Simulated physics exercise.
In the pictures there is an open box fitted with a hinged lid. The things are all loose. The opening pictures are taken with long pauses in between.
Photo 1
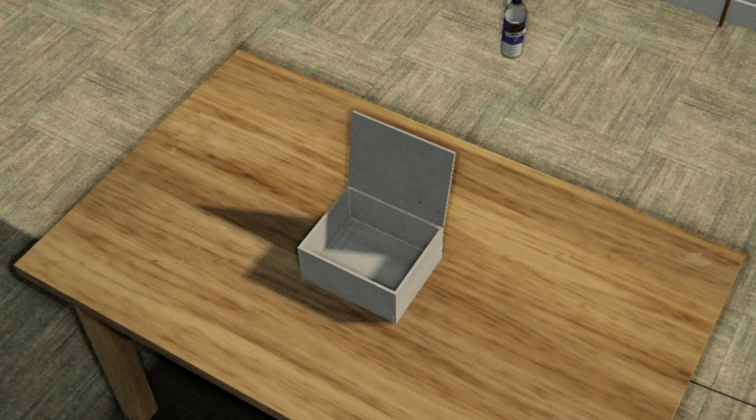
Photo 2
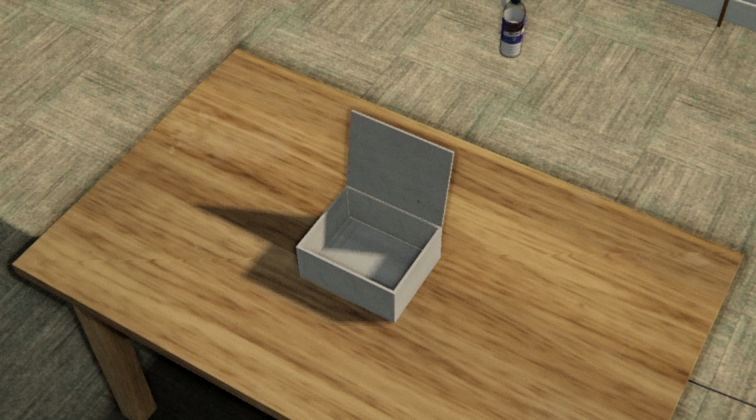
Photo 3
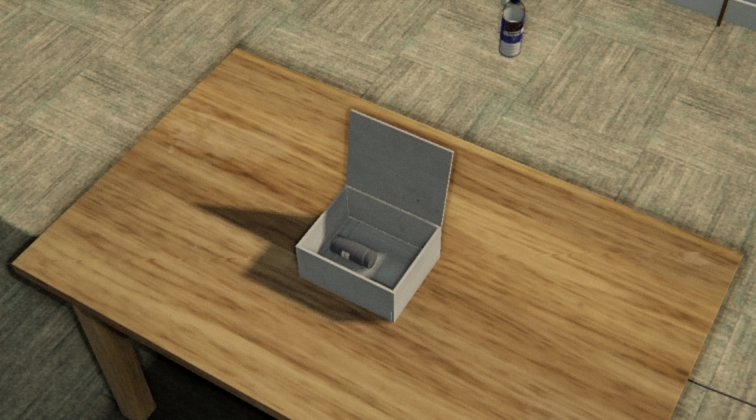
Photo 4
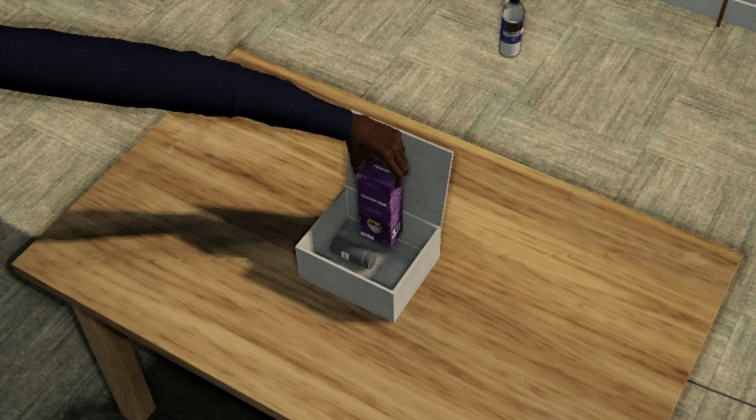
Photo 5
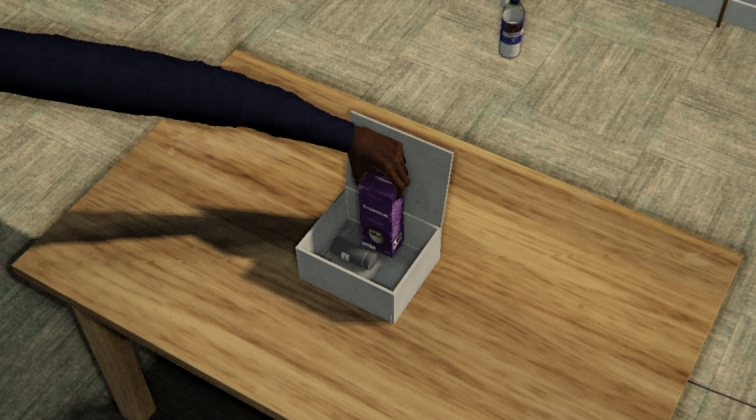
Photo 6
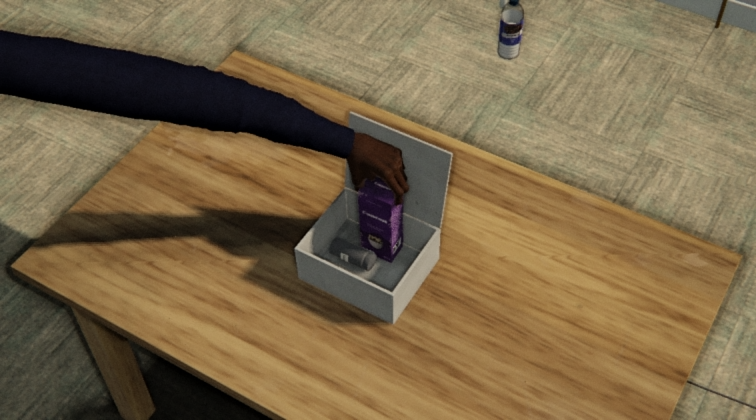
A small grey cylindrical container appears inside an empty, open grey box on a wooden table, lying toward the left. Then a dark-sleeved arm is seen reaching in from the left, its hand gripping a purple packet upright over the box. The hand lowers the packet slightly, beside the container, and still holds it.
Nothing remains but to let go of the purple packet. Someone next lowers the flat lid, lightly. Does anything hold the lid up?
The lid is out of place.
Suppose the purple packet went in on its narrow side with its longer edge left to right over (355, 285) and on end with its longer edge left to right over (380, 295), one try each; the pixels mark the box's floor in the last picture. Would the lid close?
The first time it seals the box, the second time it cannot come down.
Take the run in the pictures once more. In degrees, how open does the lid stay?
Some 18° above the rim.
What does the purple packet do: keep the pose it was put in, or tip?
By the end it has leaned over.
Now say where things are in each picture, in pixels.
The last thing is not in view yet, in the first picture.
The last thing is not in view yet, in the second picture.
The last thing is not in view yet; grey shaker (354, 252), in the third picture.
Still above its spot; purple packet (380, 203); grey shaker (354, 252), in the fourth picture.
Still above its spot; purple packet (382, 214); grey shaker (354, 253), in the fifth picture.
In place under the hand; purple packet (381, 220); grey shaker (353, 254), in the sixth picture.
Then, 1.60 s later than the last frame, lid 62° above the rim; purple packet tilted by 13° near (376, 226).
Then, 1.90 s later than the last frame, lid 24° above the rim; purple packet tilted by 57° near (363, 249); grey shaker moved a little.
When it is over, lid 17° above the rim; lying over in the box, purple packet; moved from the start, grey shaker. End places, in pixels of the last picture, purple packet near (366, 246).
